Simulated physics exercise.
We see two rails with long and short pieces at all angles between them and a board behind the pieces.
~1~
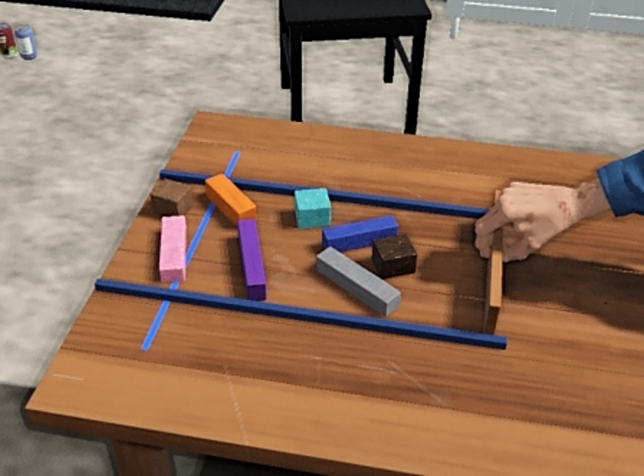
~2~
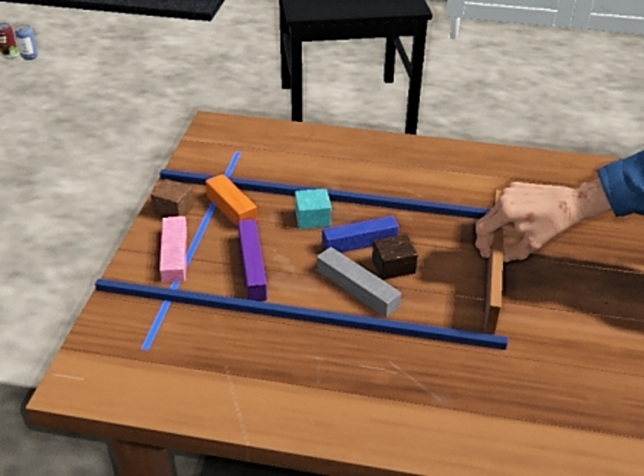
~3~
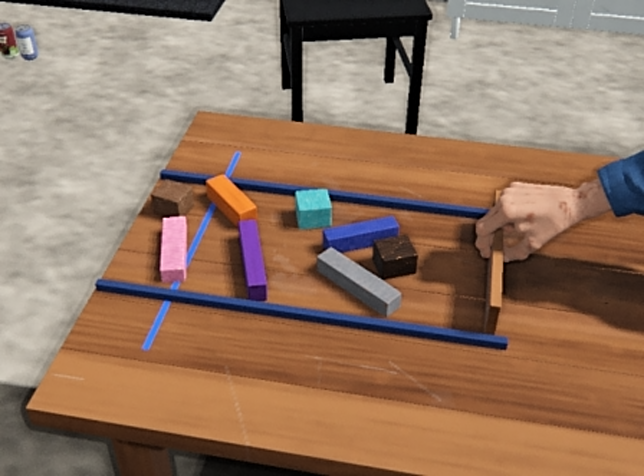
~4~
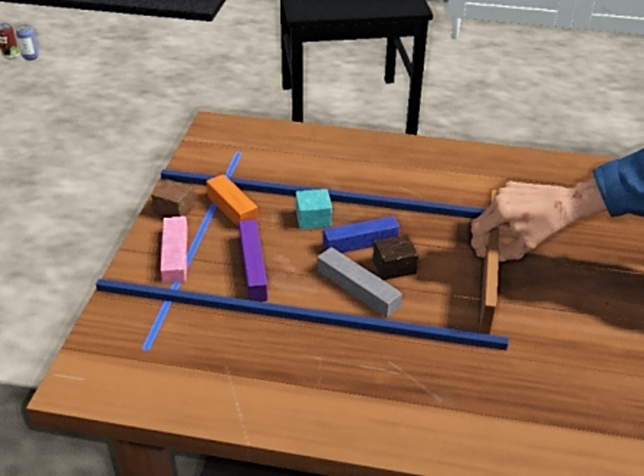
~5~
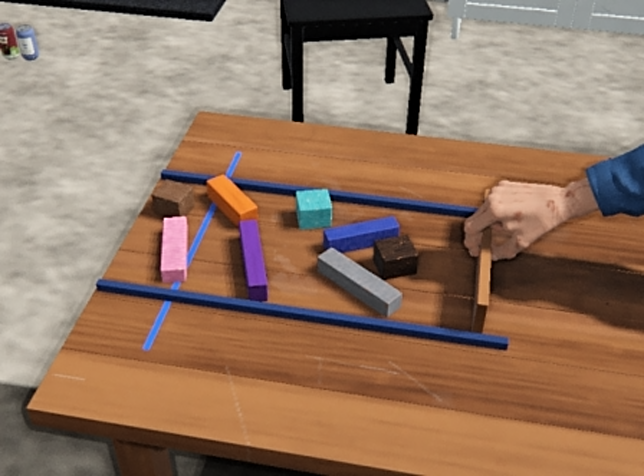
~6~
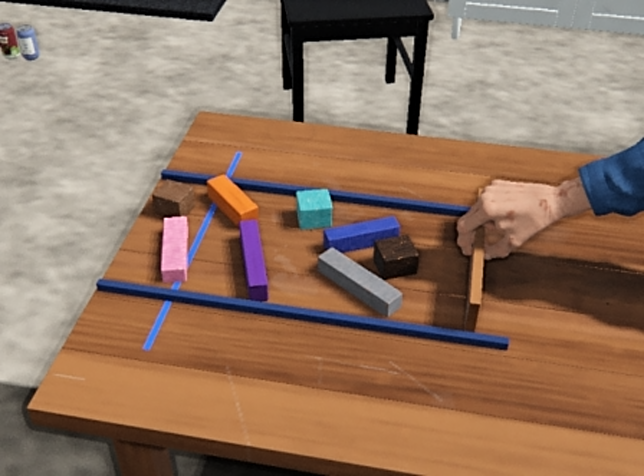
A hand holding an upright wooden board stays nearly still at first, then slides it slightly left between two dark blue rails on a wooden table, while the scattered coloured blocks and bars ahead of it remain in place.
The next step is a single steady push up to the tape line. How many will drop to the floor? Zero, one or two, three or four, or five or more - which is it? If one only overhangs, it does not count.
The pieces lost over the edge are fewer than three, but some.
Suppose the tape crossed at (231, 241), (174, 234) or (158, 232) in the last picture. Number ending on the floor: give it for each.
0, 4, 6.
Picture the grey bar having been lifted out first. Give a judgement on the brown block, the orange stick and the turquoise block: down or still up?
As for the brown block, it is not retained; the orange stick is retained; the turquoise block is retained.
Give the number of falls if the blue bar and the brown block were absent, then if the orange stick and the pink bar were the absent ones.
The count is 1 in the first case and 0 in the second.
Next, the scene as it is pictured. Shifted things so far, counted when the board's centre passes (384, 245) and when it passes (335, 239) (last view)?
At first I count 3, and then 4.
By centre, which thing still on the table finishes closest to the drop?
That would be the orange stick.
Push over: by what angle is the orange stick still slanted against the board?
About 30°.
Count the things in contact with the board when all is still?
Result: 4 in all.
Soon after, none off yet; brown block at rest near (174, 200); pink bar at rest near (175, 249); orange stick at rest near (232, 202).
Then, none off yet; brown block at rest near (174, 200); pink bar at rest near (175, 249); orange stick moved a little near (216, 199).
At rest, the number that fall off is one or two; fallen, pink bar and brown block.
